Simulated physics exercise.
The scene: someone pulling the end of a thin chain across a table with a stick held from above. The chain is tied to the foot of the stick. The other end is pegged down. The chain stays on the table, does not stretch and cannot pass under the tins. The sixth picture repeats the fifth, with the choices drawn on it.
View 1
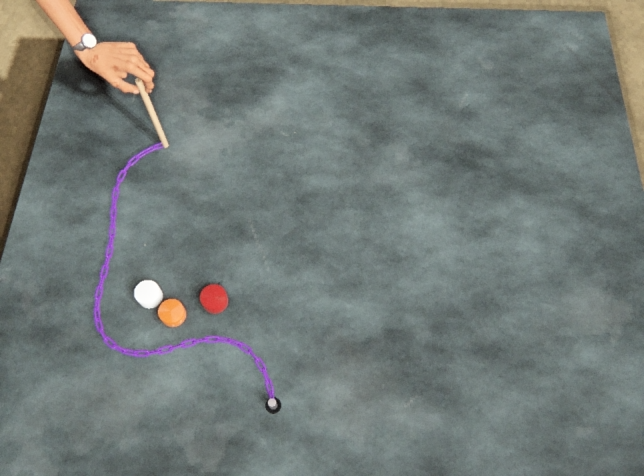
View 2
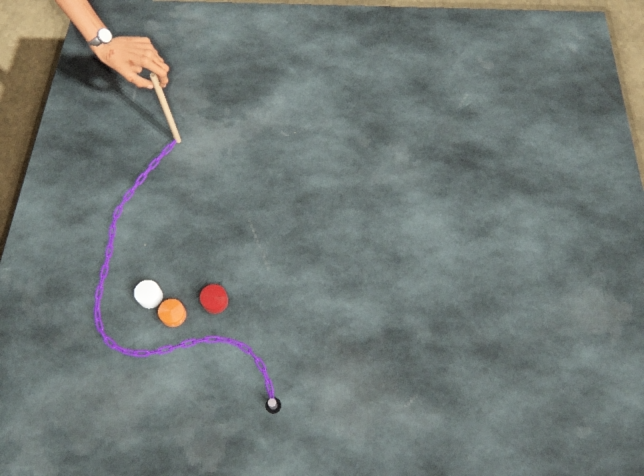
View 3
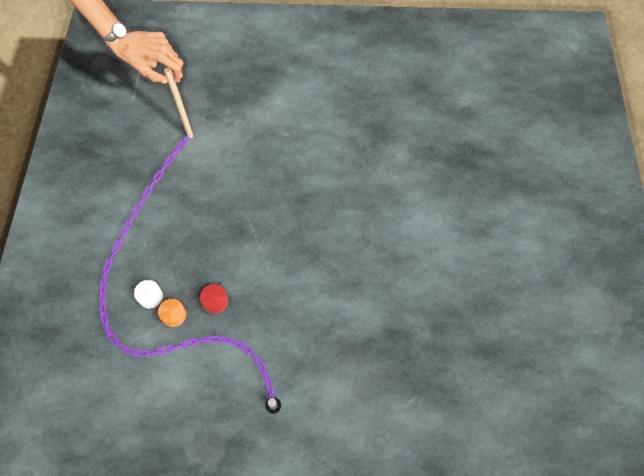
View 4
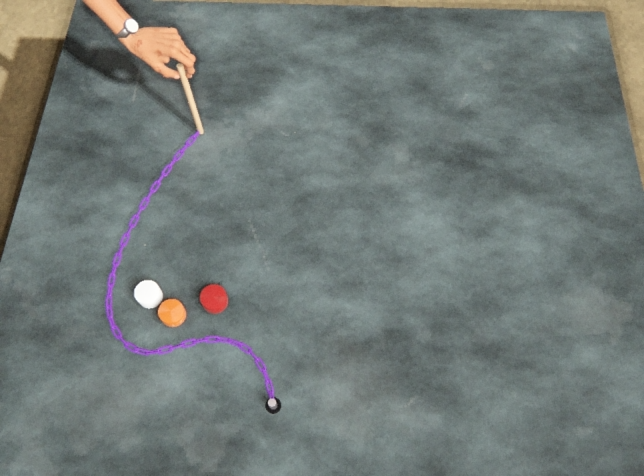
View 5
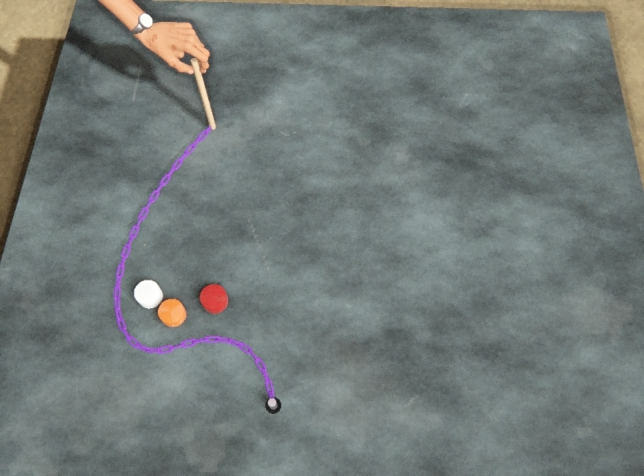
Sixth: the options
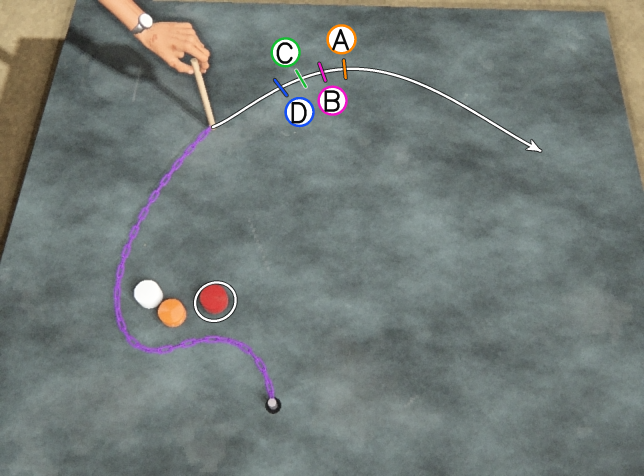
In the video, a hand holding a stick drags the upper end of a purple chain rightward across a dark table, drawing its curve closer to the white, orange and red tins while the lower end stays pegged.
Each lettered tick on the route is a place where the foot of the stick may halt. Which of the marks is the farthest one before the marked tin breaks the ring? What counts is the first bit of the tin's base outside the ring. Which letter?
All is well up to C.
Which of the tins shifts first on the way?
The white tin.
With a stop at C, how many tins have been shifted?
By then, two.
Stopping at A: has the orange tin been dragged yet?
Yes.
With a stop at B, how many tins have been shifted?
Three.
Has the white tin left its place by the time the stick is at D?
Yes.
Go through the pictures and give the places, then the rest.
In the first picture, red tin (214, 299); peg (273, 404); orange tin (172, 313).
In the second picture, orange tin (172, 313); white tin (149, 294).
In the third picture, red tin (214, 299); peg (273, 404).
In the fourth picture, orange tin (172, 313); white tin (149, 294).
In the fifth picture, red tin (214, 299); peg (273, 404); orange tin (172, 313).
On the copy, A at (345, 69); B at (322, 72); C at (301, 79); D at (281, 88); the ring at (215, 301); the route from (213, 127) via (380, 71) to (540, 151).
On C. First, foot of the stick (244, 110); red tin (214, 299).
Then, foot of the stick (275, 91); white tin (162, 291); red tin (214, 299).
Finally, foot of the stick (301, 79); orange tin (191, 308); white tin (188, 285); red tin (215, 299); the red tin is still in its ring.
By contrast, A drags the ringed tin to (244, 292); B drags the ringed tin to (230, 295); D is safe but short.
